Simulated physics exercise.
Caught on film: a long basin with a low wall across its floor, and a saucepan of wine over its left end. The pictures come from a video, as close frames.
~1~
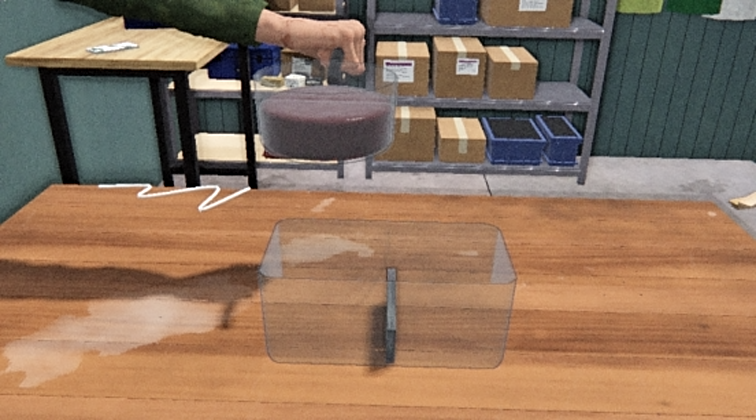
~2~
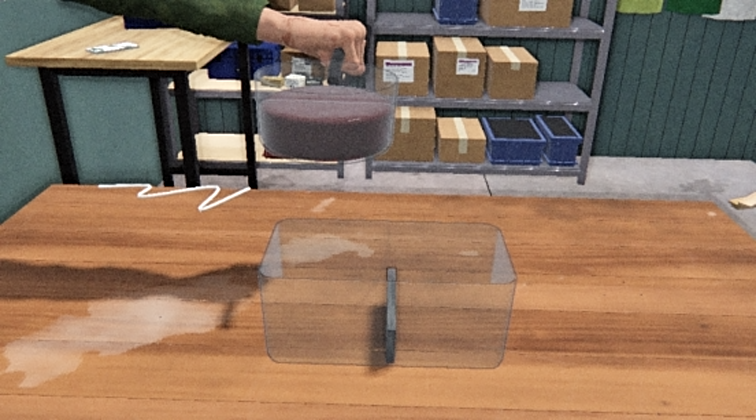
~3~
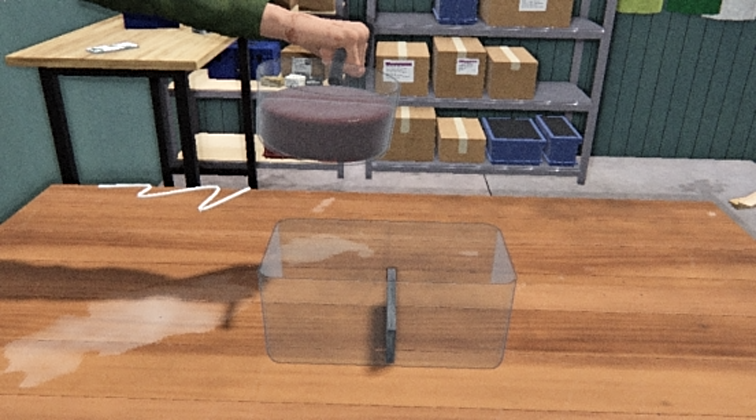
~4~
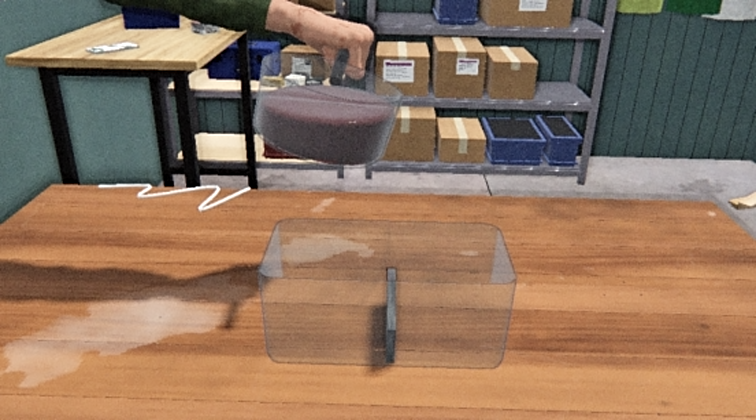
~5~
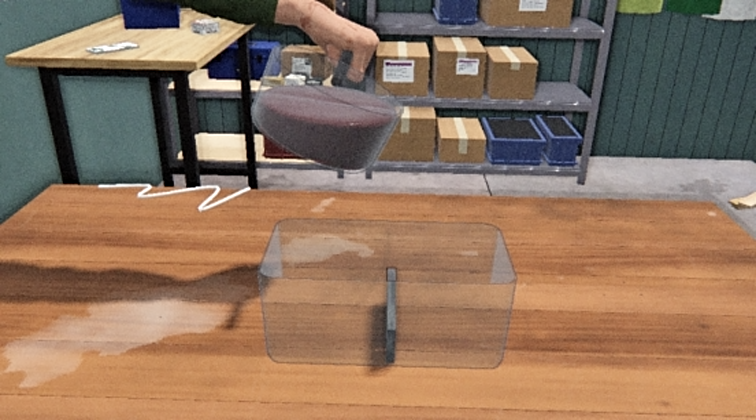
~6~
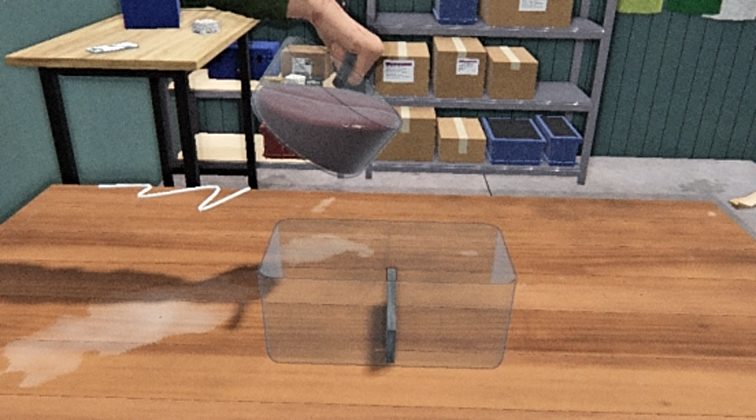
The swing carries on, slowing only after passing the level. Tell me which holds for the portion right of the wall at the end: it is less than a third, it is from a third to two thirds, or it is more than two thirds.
The upper band.
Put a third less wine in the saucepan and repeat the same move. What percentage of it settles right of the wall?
I'd put it at around 85 %.
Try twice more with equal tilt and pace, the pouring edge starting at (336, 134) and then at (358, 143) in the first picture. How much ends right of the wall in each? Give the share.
Close to 10 % for the first start and close to 30 % for the second.
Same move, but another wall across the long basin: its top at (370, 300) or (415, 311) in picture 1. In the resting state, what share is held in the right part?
Note - case one near 80 %, case two near 55 %.
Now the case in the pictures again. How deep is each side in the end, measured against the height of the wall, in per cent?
Left 10 per cent, right 70.
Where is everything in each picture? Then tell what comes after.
In the first picture, tilt 0°; pouring edge (397, 79); surface from (261, 99) to (394, 103); the long basin's rim runs from (268, 247) to (507, 253); the wall's top is at (391, 298).
In the second picture, tilt 2°; pouring edge (397, 81); surface from (261, 99) to (393, 103).
In the third picture, tilt 7°; pouring edge (399, 88); surface from (262, 98) to (394, 105).
In the fourth picture, tilt 14°; pouring edge (402, 97); surface from (262, 96) to (395, 106).
In the fifth picture, tilt 25°; pouring edge (402, 111); surface from (260, 94) to (398, 110).
In the sixth picture, tilt 36°; pouring edge (400, 125); surface from (258, 88) to (403, 116); 1 per cent is over the edge.
A moment on, the saucepan is tipped on its side and 33 per cent is still to pour, 0 is left of the wall and 11 right of it.
Next, the saucepan is tipped on its side and 12 per cent is still to pour, 2 is left of the wall and 74 right of it.
Then the saucepan is tipped on its side and 4 per cent is still to pour, 9 is left of the wall and 67 right of it.
Later the saucepan is tipped on its side and 1 per cent is still to pour, 15 is left of the wall and 77 right of it.
Finally, 17 per cent lies left of the wall, 78 right of it and 5 outside.
